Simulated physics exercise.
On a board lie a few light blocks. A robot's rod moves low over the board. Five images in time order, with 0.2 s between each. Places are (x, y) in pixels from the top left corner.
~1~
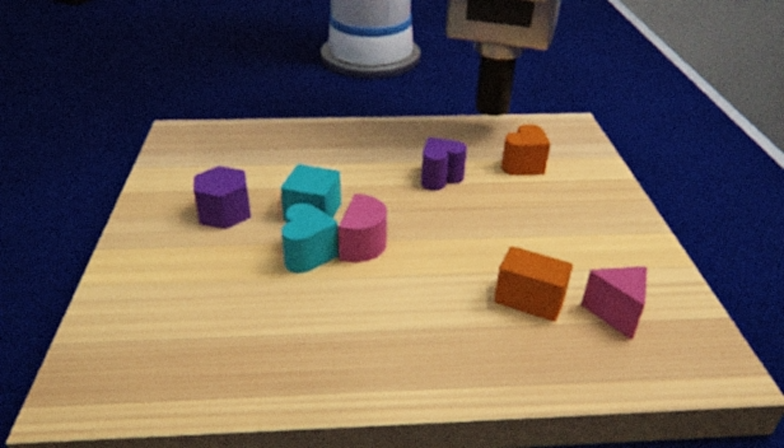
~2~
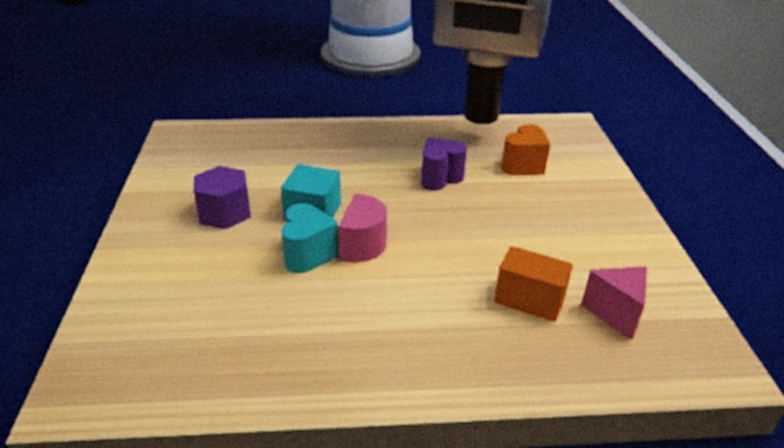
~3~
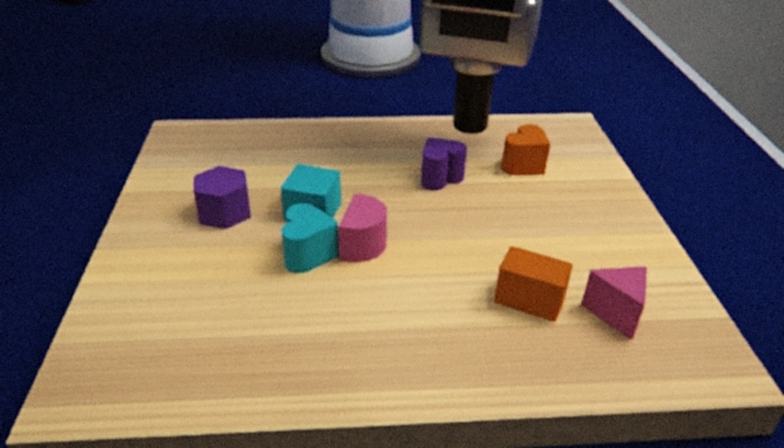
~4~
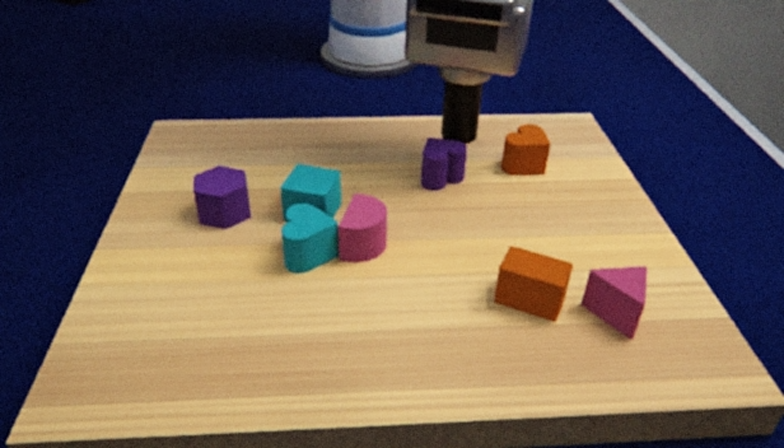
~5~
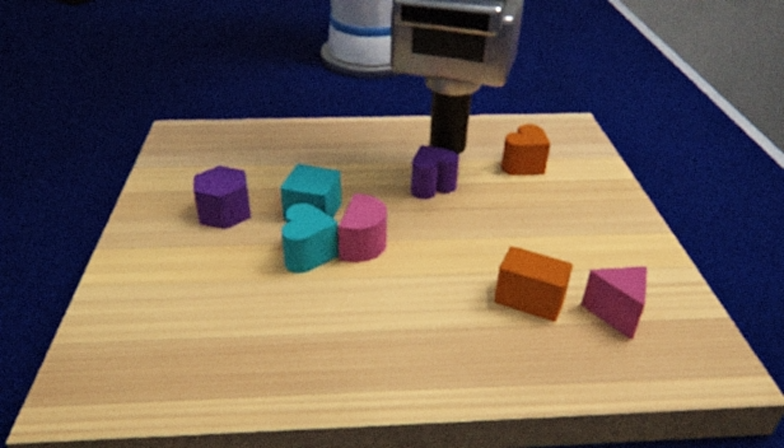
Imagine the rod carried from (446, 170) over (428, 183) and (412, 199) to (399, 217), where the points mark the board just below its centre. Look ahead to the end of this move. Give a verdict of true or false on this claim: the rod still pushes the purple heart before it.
My answer: True.
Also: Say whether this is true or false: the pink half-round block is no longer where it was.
That is true.
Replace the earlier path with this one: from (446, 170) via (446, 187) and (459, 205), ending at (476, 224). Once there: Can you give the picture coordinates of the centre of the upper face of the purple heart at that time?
I'd say the purple heart ends with its top centre at (422, 176).
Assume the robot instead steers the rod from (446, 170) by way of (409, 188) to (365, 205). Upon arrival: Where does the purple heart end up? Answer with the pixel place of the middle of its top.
So, by the moment the path ends, you'll find the top centre of the purple heart at (393, 190).
On the path given first. Halfway along, rod at (421, 167); purple heart at (406, 178).
At the end, rod at (400, 192); turquoise heart at (298, 224), turned 25° clockwise; turquoise four-sided block not moved; pink half-round block at (344, 227), turned 35° anticlockwise; purple heart at (374, 202), turned 30° clockwise.
